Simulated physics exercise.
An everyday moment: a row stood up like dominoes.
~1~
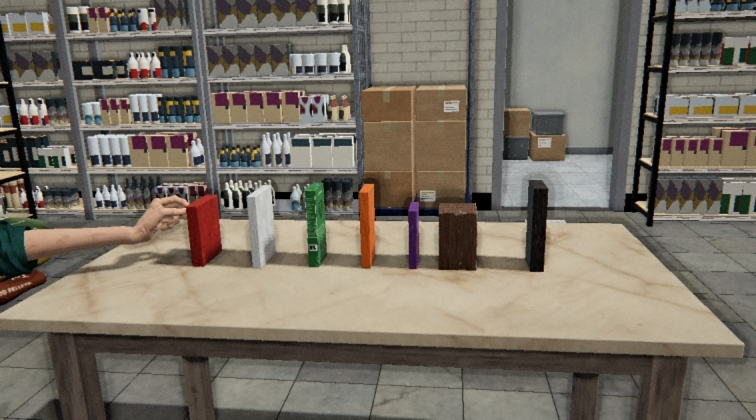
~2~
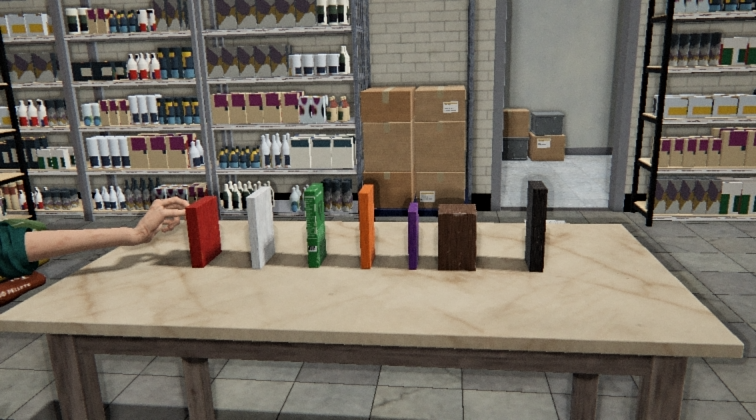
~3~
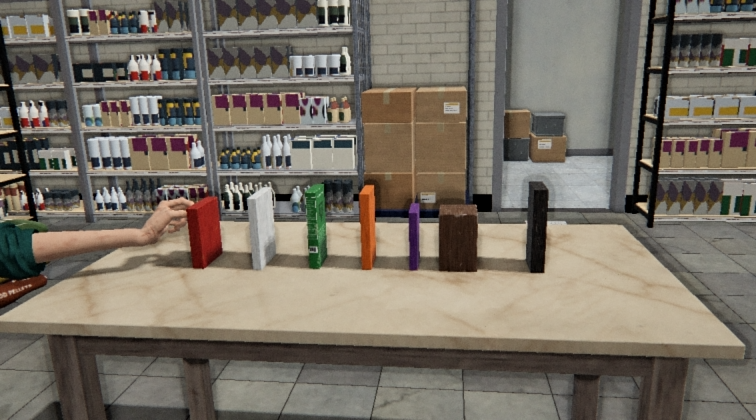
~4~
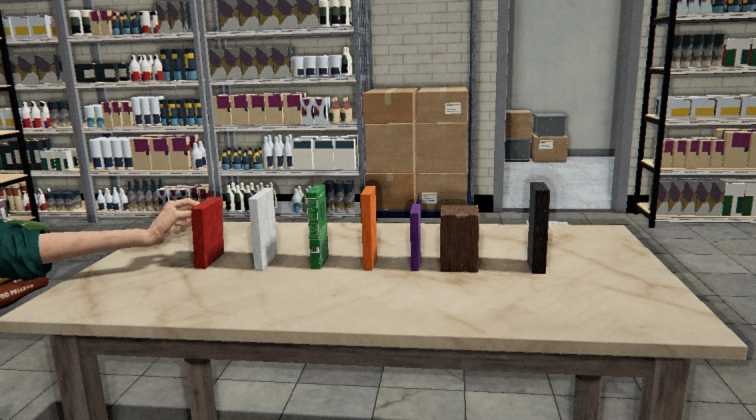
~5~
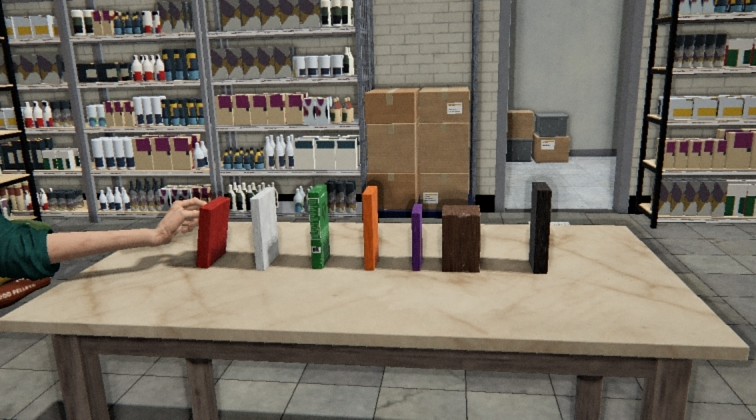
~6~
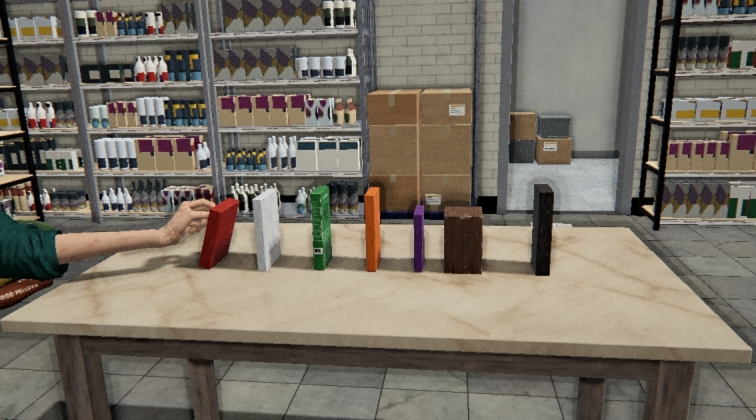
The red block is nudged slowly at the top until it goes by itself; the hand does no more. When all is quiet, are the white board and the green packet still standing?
The white board falls over, the green packet falls over.
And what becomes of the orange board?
The orange board topples.
Then, 0.30 s after the last picture, red block 72° over; white board tipped 28° from how it was near (285, 231).
Then, 0.40 s after the last picture, red block 80° over; white board tipped 60° from how it was near (302, 243); green packet tipped 28° from how it was near (341, 230).
Then, 0.60 s after the last picture, red block 81° over; white board on its side near (308, 252); green packet tipped 65° from how it was near (363, 245); orange board tipped 48° from how it was.
At rest, tipped over on the table, orange board, white board and green packet; left askew, purple board and brown block. Seen from the same camera at the end, white board near (308, 252), green packet near (365, 246).
